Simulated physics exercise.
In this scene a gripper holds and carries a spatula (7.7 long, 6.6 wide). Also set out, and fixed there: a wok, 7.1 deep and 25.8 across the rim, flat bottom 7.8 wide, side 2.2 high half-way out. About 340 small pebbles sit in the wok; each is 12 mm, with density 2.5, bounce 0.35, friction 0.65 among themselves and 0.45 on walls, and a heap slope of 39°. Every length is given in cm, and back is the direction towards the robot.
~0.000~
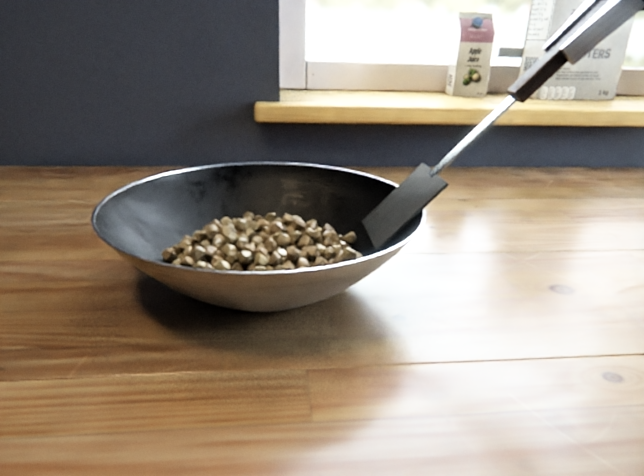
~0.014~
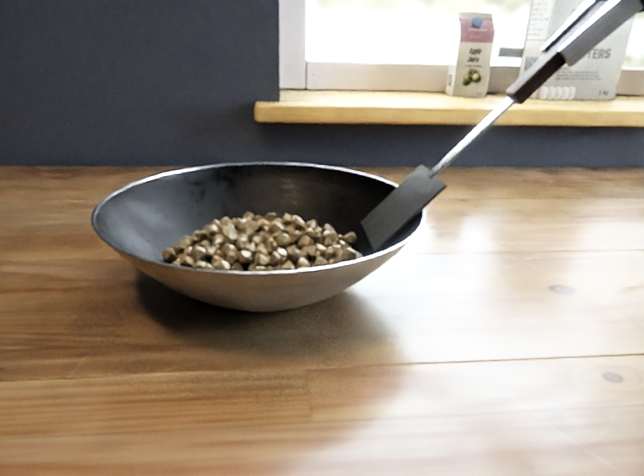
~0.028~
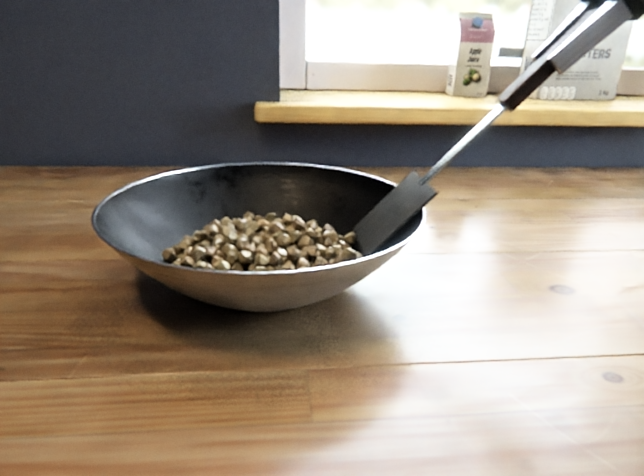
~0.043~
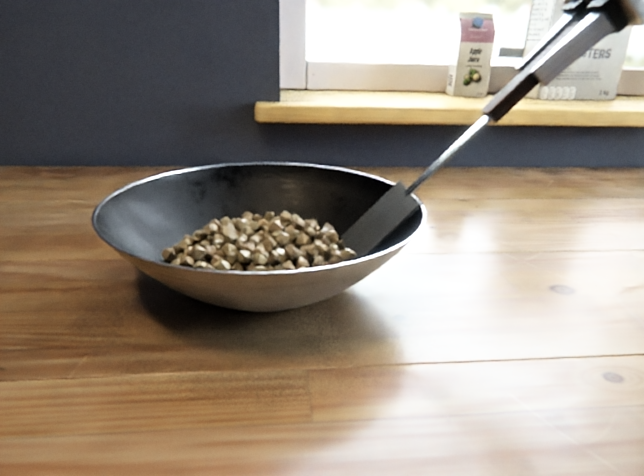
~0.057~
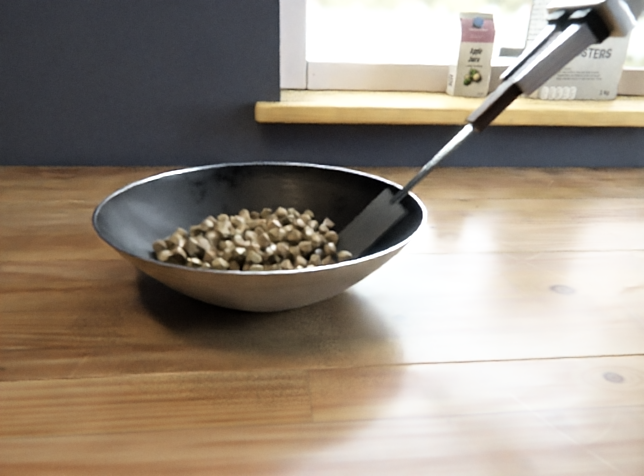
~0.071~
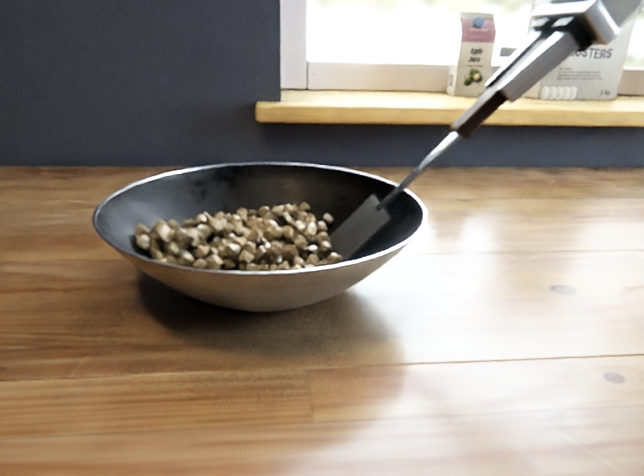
A spatula held by a gripper dipped down and to the left inside a dark wok on a wooden counter, pushing into the heap of small brown pebbles and shifting them a little leftward.
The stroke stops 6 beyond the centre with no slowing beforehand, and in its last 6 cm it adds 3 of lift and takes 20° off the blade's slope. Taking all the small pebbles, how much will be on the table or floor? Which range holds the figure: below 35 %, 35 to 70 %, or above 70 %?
The figure lies below 35 %.
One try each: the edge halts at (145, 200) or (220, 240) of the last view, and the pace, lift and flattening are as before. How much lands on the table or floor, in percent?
The two tries give near 45 and near 5 in a hundred.
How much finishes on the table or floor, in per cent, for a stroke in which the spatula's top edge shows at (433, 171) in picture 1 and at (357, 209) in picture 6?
Around 25 per cent finishes on the table or floor.
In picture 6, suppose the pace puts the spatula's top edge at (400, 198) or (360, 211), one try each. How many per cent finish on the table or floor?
Respectively, some 5 and 30 per cent.
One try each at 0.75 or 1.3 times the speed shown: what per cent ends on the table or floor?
Estimates, in order: 5 % and 20 %.
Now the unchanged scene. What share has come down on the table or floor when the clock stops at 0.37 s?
About 15 per cent.
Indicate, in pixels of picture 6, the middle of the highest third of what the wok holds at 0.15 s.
Centre: Approx. (170, 224) in the last view.
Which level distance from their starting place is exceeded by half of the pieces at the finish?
Distance: Near 6 cm.
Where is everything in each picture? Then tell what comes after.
The spatula top edge at (435, 173), sloping 47°; upper third of the load around (269, 251), from x 170 to 355, top at y 215; 341 in the wok, in the first frame.
The spatula top edge at (433, 174), sloping 47°; upper third of the load around (269, 251), from x 170 to 355, top at y 215, in the second frame.
The spatula top edge at (425, 181), sloping 47°; upper third of the load around (269, 251), from x 170 to 355, top at y 215, in the third frame.
The spatula top edge at (411, 191), sloping 47°; upper third of the load around (267, 249), from x 170 to 350, top at y 215, in the fourth frame.
The spatula top edge at (396, 200), sloping 47°; upper third of the load around (262, 244), from x 160 to 350, top at y 215, in the fifth frame.
The spatula top edge at (382, 206), sloping 47°; upper third of the load around (247, 236), from x 140 to 350, top at y 210; 341 in the wok, in the sixth frame.
After 0.11 s, sloping 47°, highest piece 9 above the table; 341 in the wok.
After 0.15 s, sloping 39°, highest piece 11 above the table; 332 in the wok, 9 on the blade or in flight.
After 0.37 s, sloping 27°, highest piece 8 above the table; 277 in the wok, 43 on the table or floor, 21 on the blade or in flight.
After 1.42 s, sloping 27°, highest piece 7 above the table; 277 in the wok, 64 on the table or floor.
In the end, 277 in the wok, 64 on the table or floor. That is 19 % on the table or floor.
